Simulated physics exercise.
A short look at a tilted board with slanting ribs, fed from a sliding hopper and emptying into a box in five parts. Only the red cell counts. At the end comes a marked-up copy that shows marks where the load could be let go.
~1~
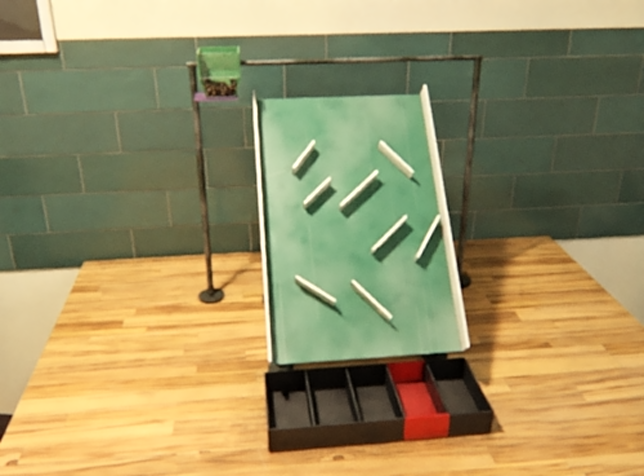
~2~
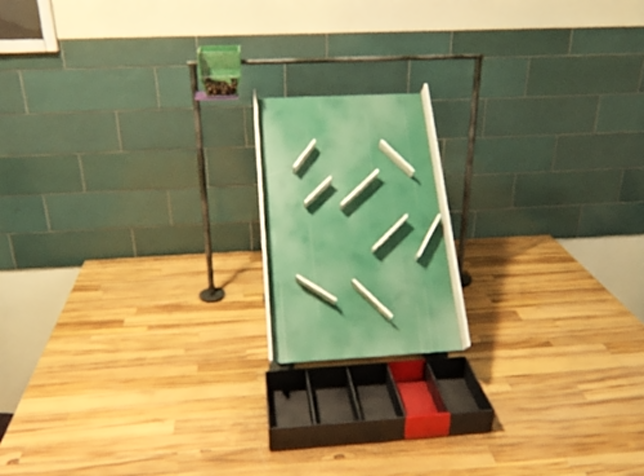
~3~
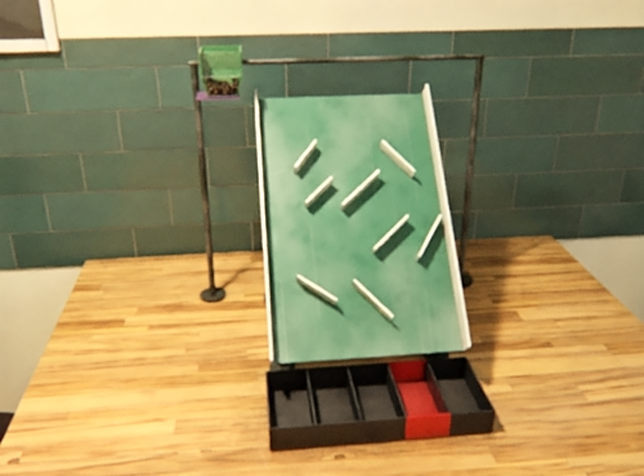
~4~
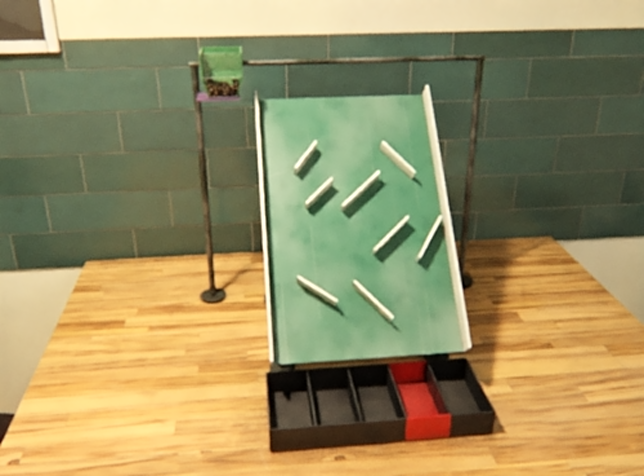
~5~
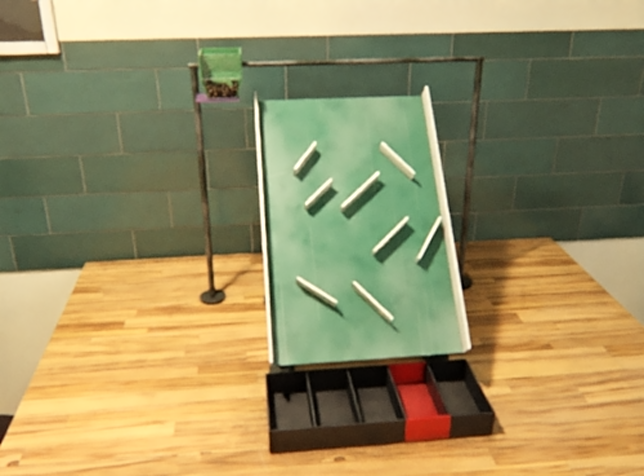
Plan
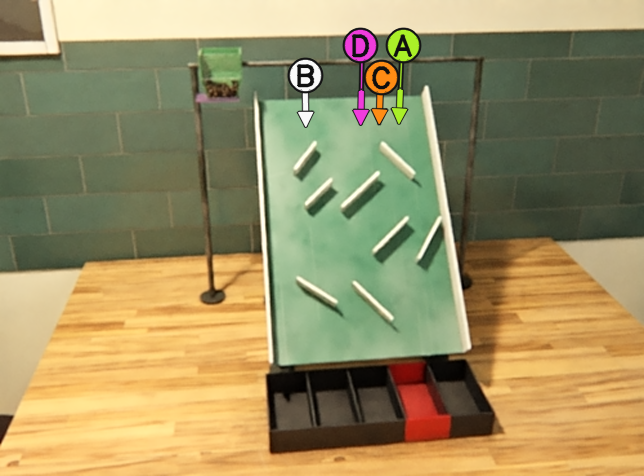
Tilted green board with pale slanting ribs standing still above a black five-part box with one red cell, hopper at upper left.
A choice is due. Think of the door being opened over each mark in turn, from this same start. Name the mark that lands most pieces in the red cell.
Take A.
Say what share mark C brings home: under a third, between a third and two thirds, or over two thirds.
Between a third and two thirds.
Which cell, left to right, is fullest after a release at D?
It is the third one.
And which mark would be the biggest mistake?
B.
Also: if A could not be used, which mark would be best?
C.
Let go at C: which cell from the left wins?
The fourth.
On the marked copy, mark A meets the board at (399, 118); mark B meets the board at (305, 121); mark C meets the board at (379, 118); mark D meets the board at (360, 119).
If A is chosen, the bulk in the red cell, a small share in other cells, a small share held on the board.
If B is chosen, only a few in the red cell, the bulk in other cells, only a few held on the board, only a few outside the box.
If C is chosen, close to a third in the red cell, close to half in other cells, a small share held on the board.
If D is chosen, close to a quarter in the red cell, close to two thirds in other cells, a small share held on the board.
